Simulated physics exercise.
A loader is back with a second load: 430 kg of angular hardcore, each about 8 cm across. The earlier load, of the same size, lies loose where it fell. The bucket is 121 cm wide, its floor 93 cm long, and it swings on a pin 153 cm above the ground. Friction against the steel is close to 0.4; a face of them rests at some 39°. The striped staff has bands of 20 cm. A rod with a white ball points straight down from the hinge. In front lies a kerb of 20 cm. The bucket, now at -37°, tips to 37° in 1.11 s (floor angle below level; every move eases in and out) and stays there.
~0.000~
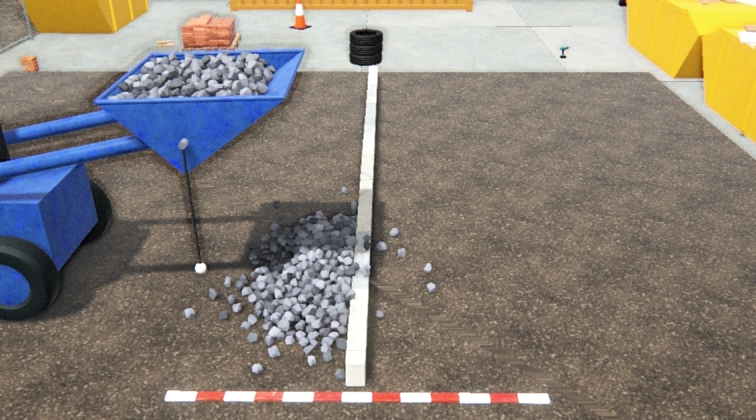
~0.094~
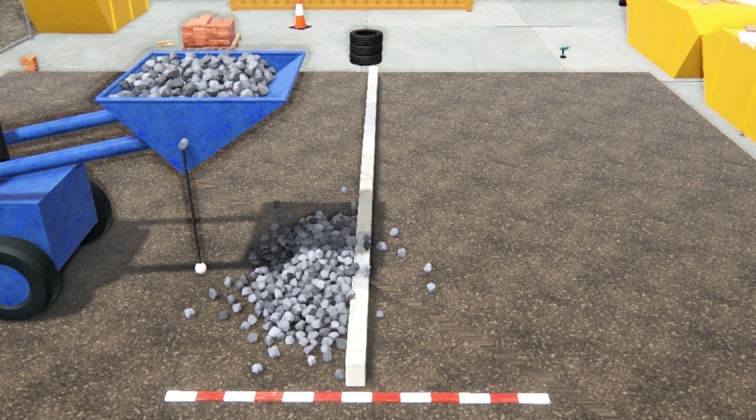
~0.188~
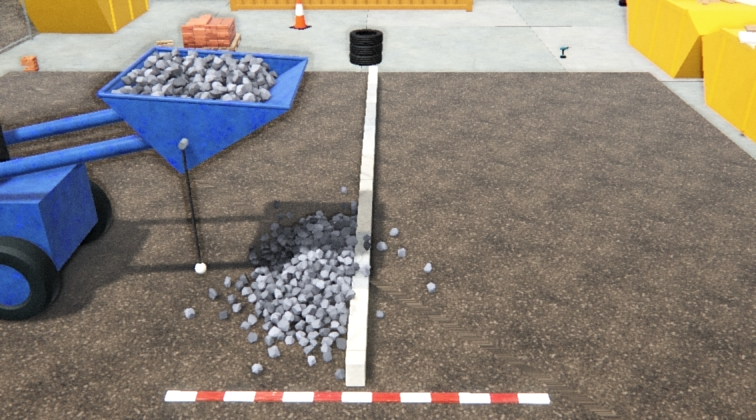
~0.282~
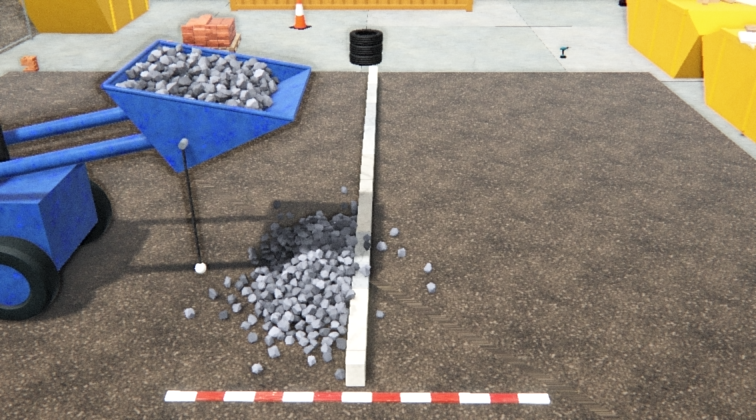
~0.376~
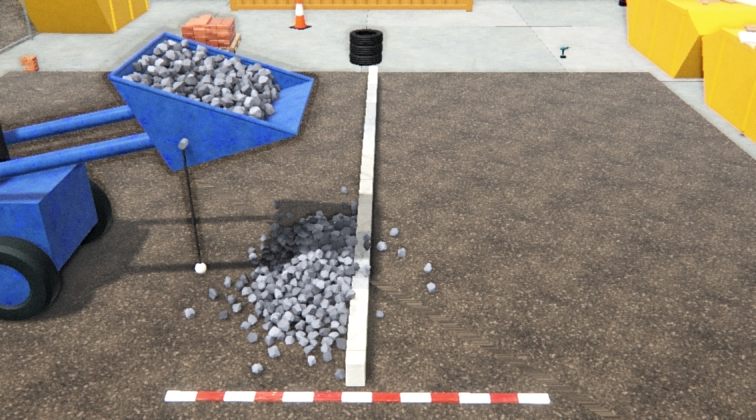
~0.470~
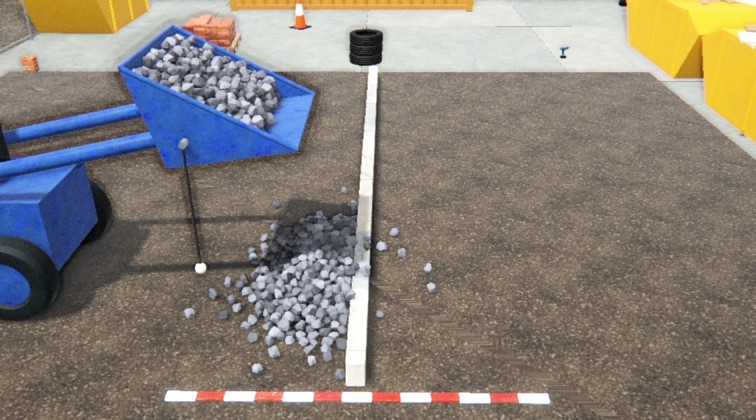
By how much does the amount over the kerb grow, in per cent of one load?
Roughly 35 per cent of a load more.
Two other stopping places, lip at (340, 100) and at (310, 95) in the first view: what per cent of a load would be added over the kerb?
First some 90, then 60 per cent.
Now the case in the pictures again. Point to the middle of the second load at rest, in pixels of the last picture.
Around (345, 262).
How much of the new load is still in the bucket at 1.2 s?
About 80 per cent.
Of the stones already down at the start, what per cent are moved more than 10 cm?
About 5 per cent.
After 0.8 s the floor is at 25°; in per cent of one load, 100 in the bucket, 99 on this side of the kerb, 1 over the kerb; the foremost stones are at (394, 259).
After 1.2 s the floor is at 37°; in per cent of one load, 78 in the bucket, 121 on this side of the kerb, 1 over the kerb; the foremost stones are at (394, 259).
After 1.6 s the floor is at 37°; in per cent of one load, 31 in the bucket, 163 on this side of the kerb, 6 over the kerb; the foremost stones are at (408, 269).
After 4.3 s the floor is at 37°; in per cent of one load, 0 in the bucket, 164 on this side of the kerb, 36 over the kerb; the foremost stones are at (491, 266). Net gain over the kerb, 35.
